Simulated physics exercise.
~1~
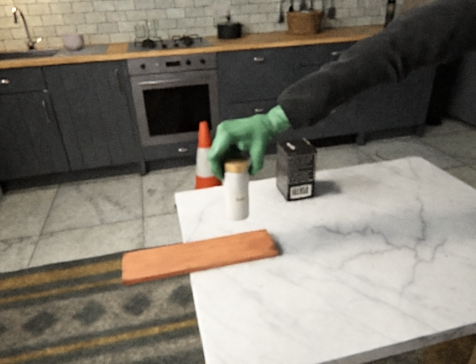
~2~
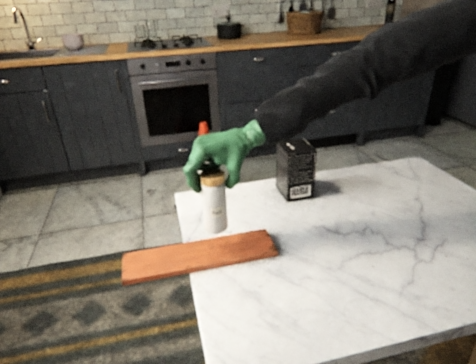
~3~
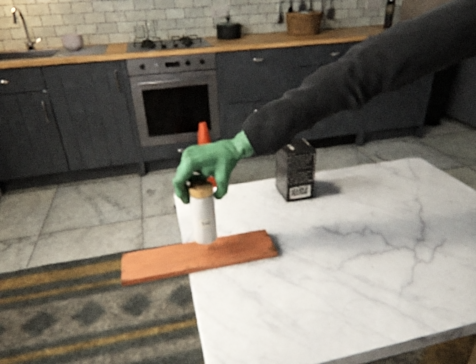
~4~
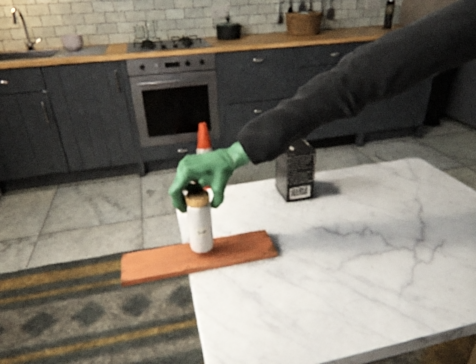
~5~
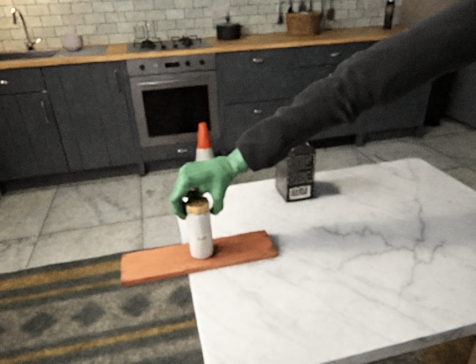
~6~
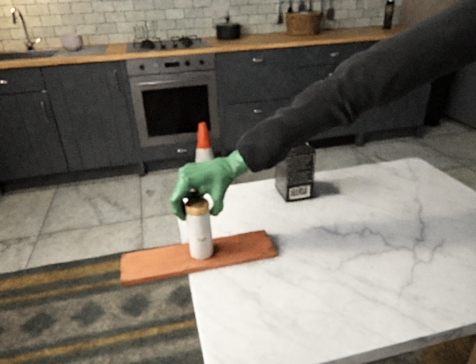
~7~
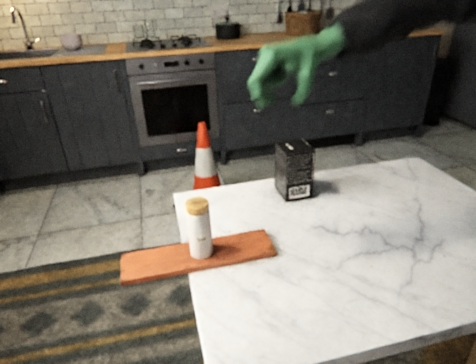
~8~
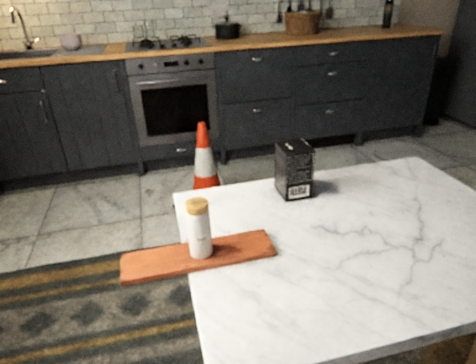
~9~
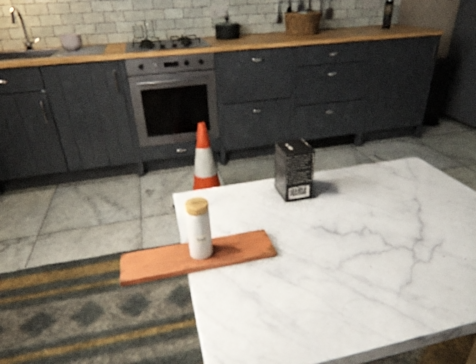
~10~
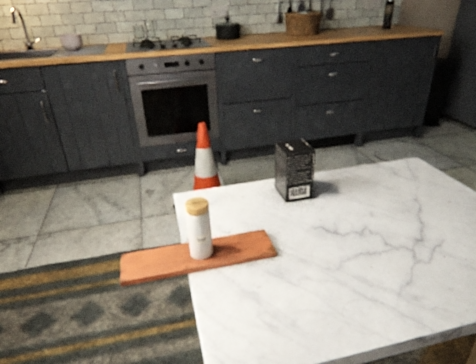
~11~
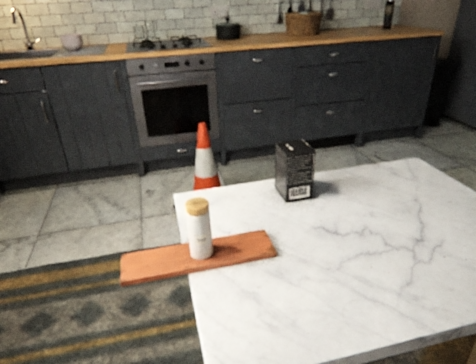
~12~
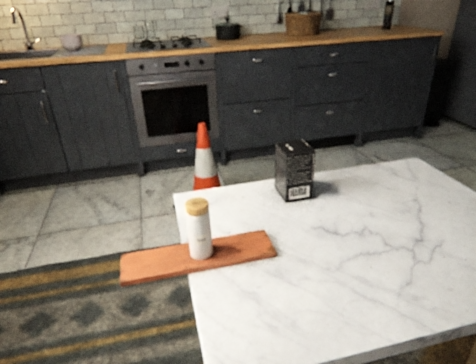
A green-gloved hand lowered a white shaker with a tan lid onto an orange plank jutting past the left edge of a marble table, then let go and withdrew. The shaker stayed upright and the plank stayed balanced, with the black carton still nearby.
